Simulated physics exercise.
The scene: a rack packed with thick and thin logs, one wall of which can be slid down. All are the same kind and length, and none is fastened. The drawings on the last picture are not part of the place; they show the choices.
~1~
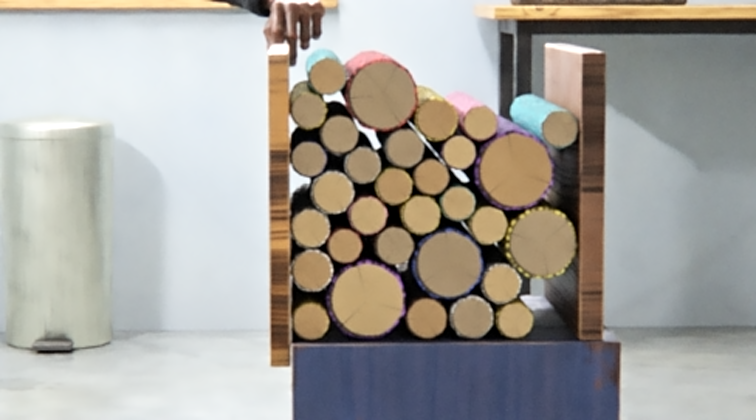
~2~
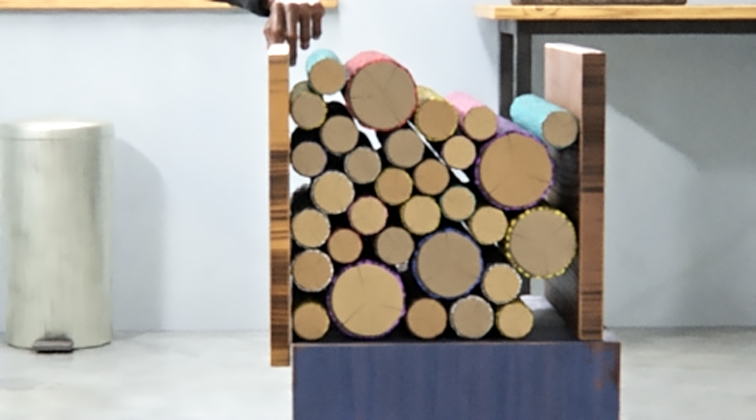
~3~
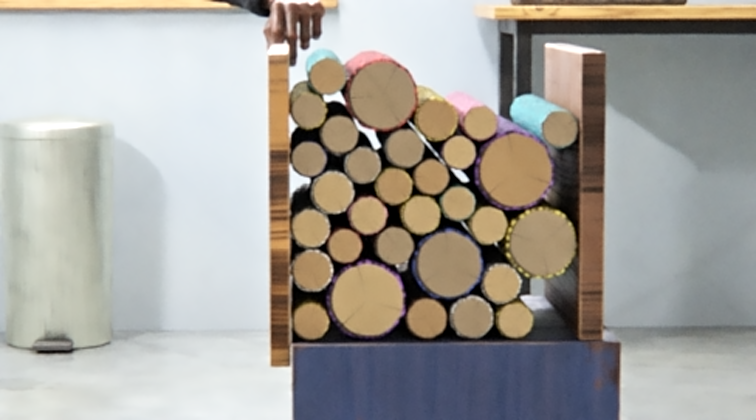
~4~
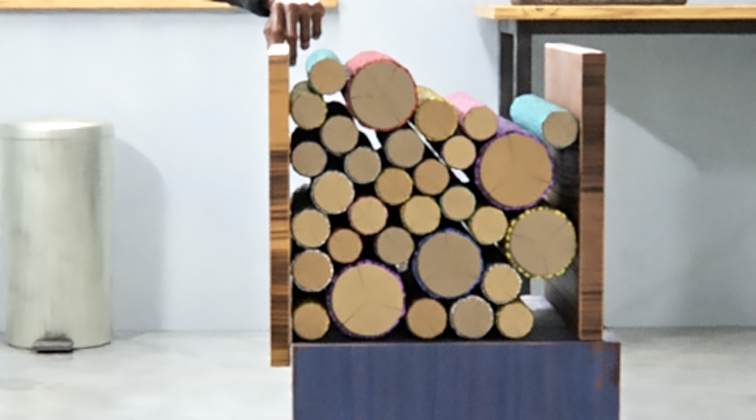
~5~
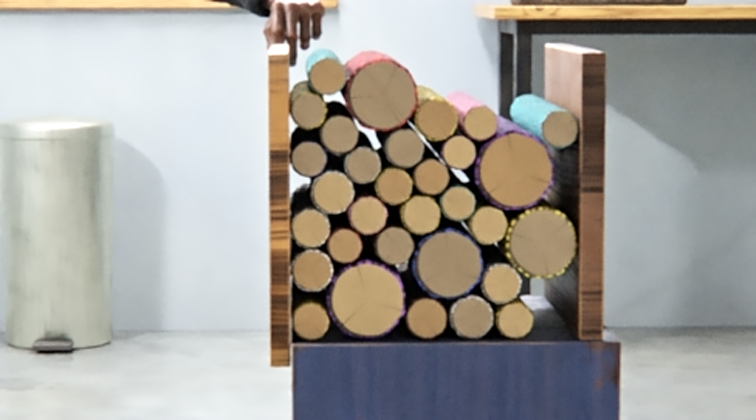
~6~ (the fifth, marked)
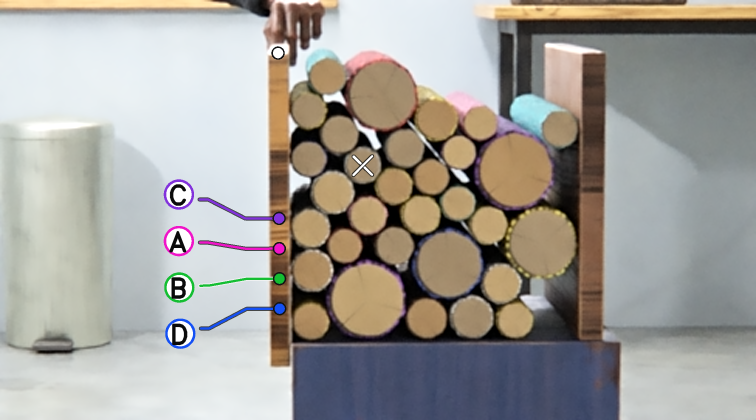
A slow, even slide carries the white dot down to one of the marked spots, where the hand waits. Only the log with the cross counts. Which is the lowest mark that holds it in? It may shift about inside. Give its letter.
Lower it to A and no more.
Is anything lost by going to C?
At C: Yes.
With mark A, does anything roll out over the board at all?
Yes.
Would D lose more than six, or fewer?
It loses more than six.
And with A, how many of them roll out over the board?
At A the number is five.
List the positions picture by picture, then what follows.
The first picture shows a log (431, 177); a log (308, 111); a log (559, 128).
The second picture shows a log (559, 128); side board (280, 192).
The third picture shows a log (310, 321); a log (448, 265).
The fourth picture shows a log (394, 246); a log (488, 225).
The fifth picture shows a log (431, 177); a log (308, 111); a log (559, 128).
On the copy, A at (279, 248); B at (280, 279); C at (279, 218); D at (280, 309); the cross at (362, 166); the white dot at (278, 53).
On A. First, top of the board (289, 138).
Then, top of the board (289, 234).
Finally, top of the board (290, 247), about five out over the board, the crossed one still inside.
By contrast, B lets the crossed one out; C keeps the crossed one inside; D lets the crossed one out.
